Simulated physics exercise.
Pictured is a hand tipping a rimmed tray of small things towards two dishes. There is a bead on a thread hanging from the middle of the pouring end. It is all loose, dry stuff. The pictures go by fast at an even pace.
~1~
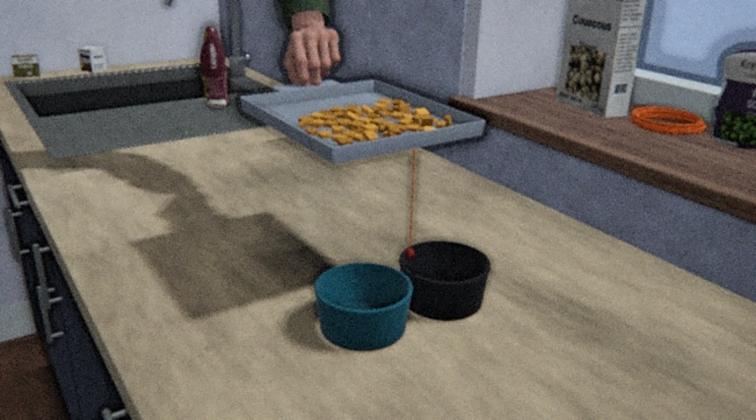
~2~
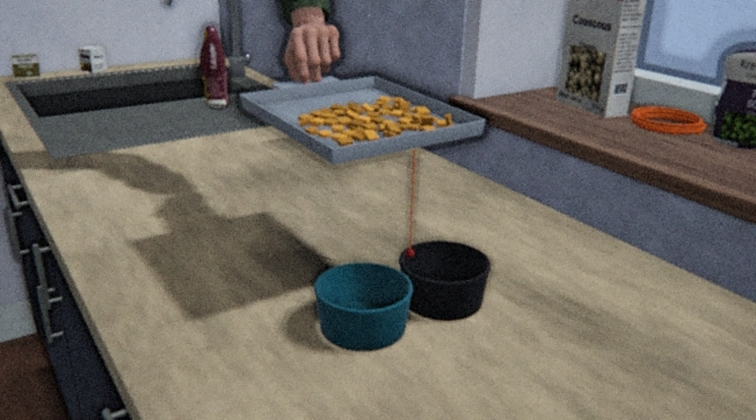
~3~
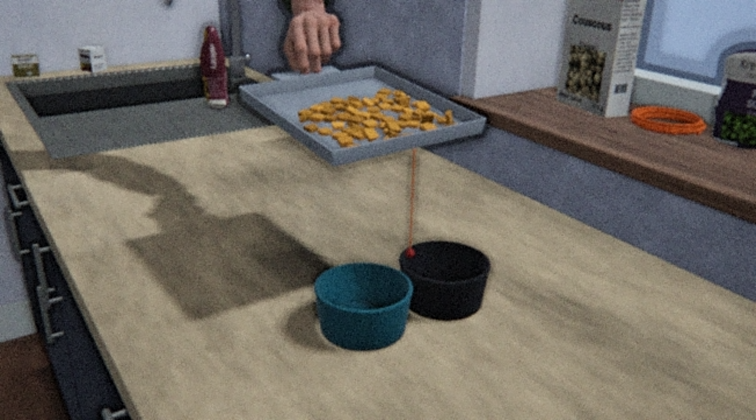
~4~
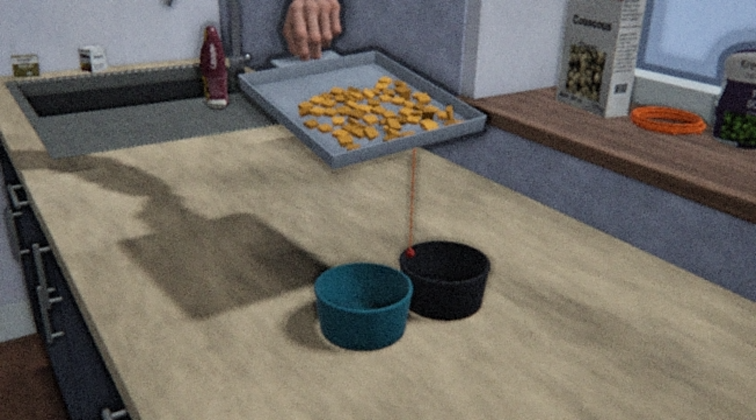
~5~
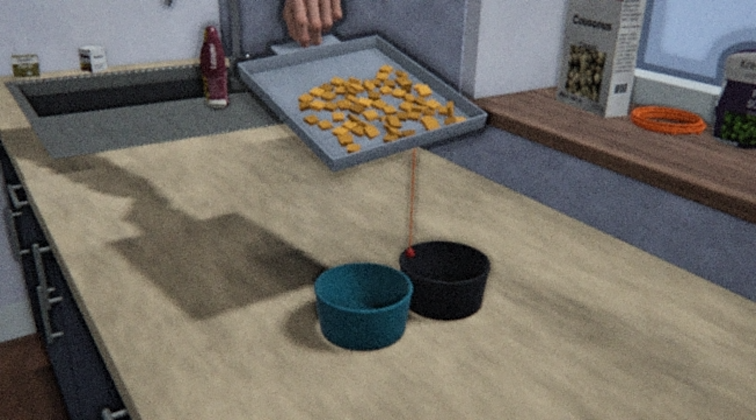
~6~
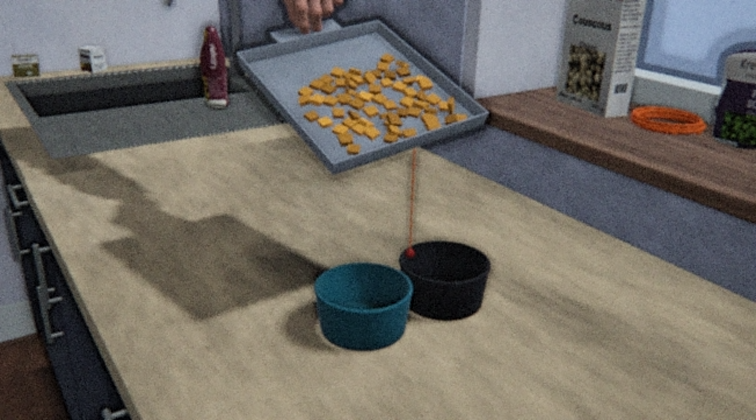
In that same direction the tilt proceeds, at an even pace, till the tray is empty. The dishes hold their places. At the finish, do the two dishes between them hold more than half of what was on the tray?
Yes.
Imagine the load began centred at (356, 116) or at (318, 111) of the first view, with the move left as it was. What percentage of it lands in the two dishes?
About 80 % and 80 %.
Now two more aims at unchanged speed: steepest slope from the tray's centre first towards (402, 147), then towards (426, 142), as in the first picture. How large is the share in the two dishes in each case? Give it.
That comes to 40 per cent the first time and 50 per cent the second.
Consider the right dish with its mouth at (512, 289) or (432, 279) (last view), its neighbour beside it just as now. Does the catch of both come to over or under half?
In the first position a minority, in the second a majority.
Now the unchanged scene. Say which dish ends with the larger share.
The one to the left.
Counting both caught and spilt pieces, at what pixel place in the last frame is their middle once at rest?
The centre settles at about (368, 326).
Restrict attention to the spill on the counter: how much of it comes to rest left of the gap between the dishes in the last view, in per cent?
That comes to about 30 per cent of the pieces.
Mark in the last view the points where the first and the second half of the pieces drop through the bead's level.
Early half: (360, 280); late half: (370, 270).
Shortly afterwards, tray tipped steeply; the whole lot on the tray.
Next, tray tipped past a quarter turn; the bulk on the tray; a little in the left dish; a little outside both; a little in the air.
Some moments later, tray tipped past a quarter turn; near two thirds in the left dish; only a few in the right dish; near a third outside both.
In the end, tray tipped past a quarter turn; near two thirds in the left dish; only a few in the right dish; near a third outside both.
